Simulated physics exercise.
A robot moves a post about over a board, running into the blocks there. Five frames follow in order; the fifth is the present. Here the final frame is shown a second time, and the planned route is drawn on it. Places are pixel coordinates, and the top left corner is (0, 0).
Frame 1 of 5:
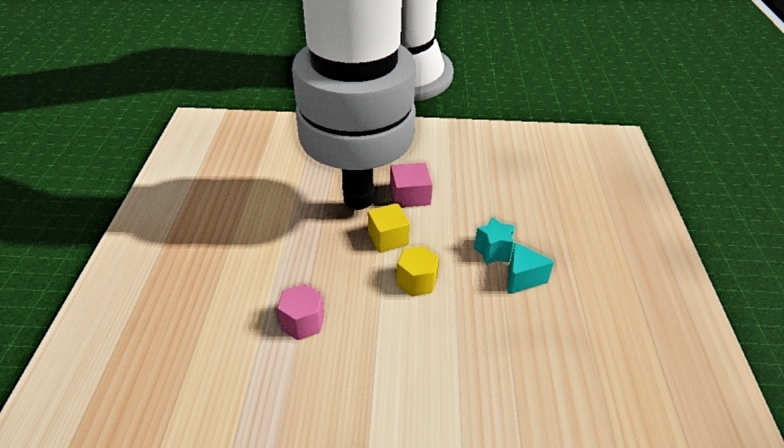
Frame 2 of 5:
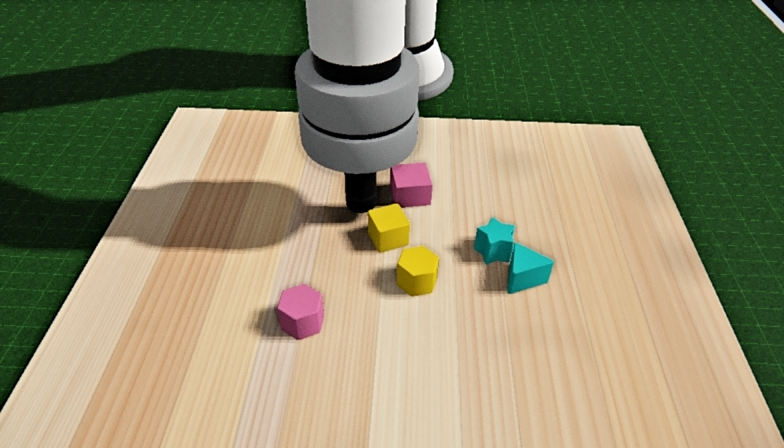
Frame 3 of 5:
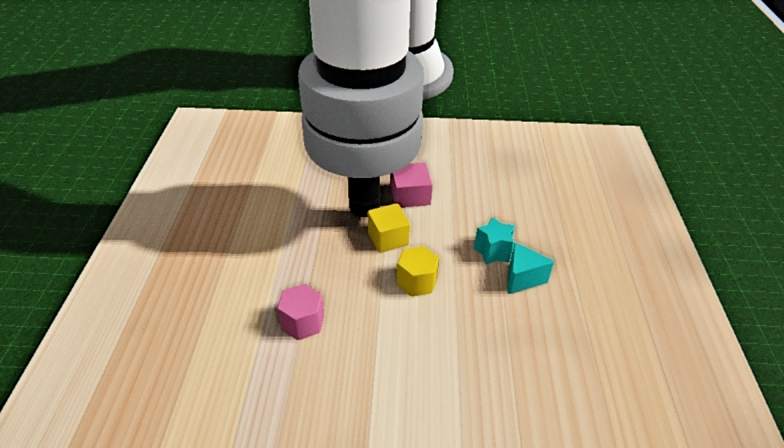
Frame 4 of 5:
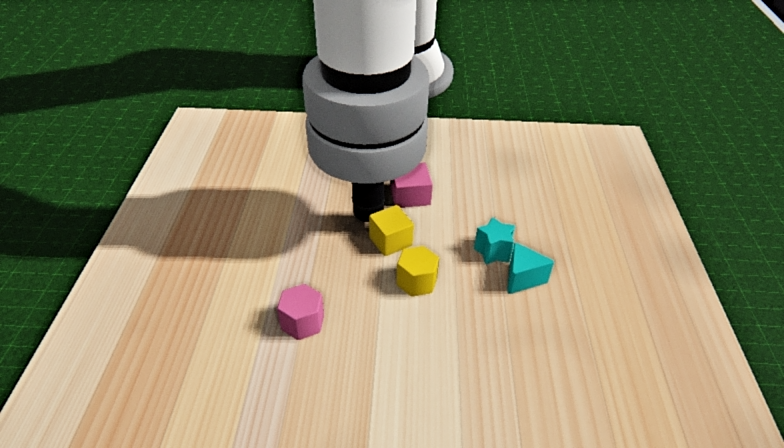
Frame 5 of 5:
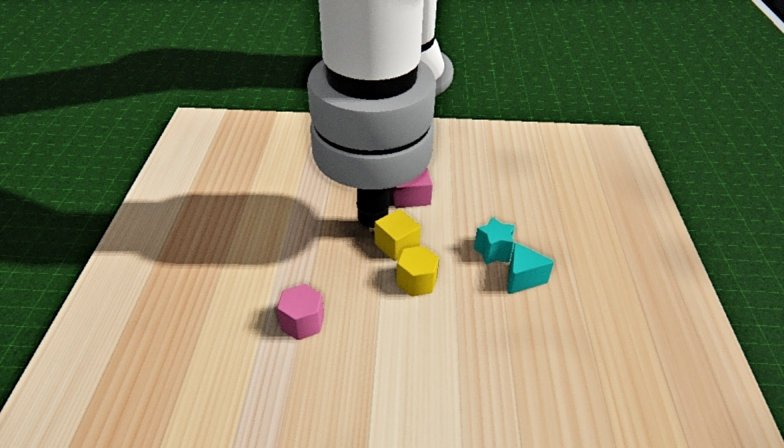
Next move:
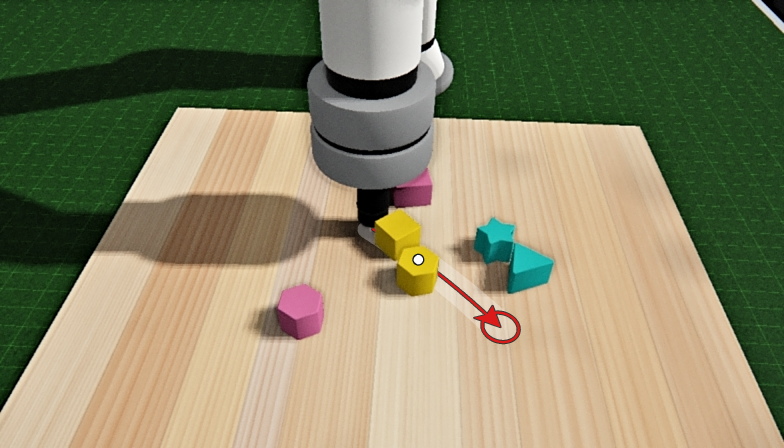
A robot arm with a dark post moved slowly toward the viewer and slightly right over a wooden board, then nudged a yellow block a little toward the yellow hexagon, while the turquoise pieces stayed still.
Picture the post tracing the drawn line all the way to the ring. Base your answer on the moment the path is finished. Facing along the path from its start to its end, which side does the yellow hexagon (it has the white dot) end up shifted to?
That's a shift to the right.
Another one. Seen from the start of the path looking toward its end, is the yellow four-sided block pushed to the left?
Going by the path, yes.
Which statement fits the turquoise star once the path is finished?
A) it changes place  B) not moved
It's B.
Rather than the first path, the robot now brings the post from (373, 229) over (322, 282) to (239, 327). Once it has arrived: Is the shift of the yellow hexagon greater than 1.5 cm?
No.
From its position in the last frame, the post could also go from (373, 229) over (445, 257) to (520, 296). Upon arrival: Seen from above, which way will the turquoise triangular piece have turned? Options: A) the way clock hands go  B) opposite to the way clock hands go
B.
The line goes from (373, 229) over (414, 256) and (457, 288) to (500, 327); the dot is on the yellow hexagon.
The first path, step by step. One third of the way, post (416, 246); yellow four-sided block (447, 250), turned 15° anticlockwise; yellow hexagon (432, 277), turned 40° clockwise.
Two thirds of the way, post (459, 278); yellow four-sided block (498, 275), turned 45° anticlockwise; yellow hexagon (432, 286), turned 55° clockwise.
At the end, post (503, 316); yellow four-sided block (532, 288), turned 85° anticlockwise; pink four-sided block unmoved; yellow hexagon (432, 286), turned 60° clockwise; turquoise star unmoved; turquoise triangular piece (540, 258), turned 45° anticlockwise.
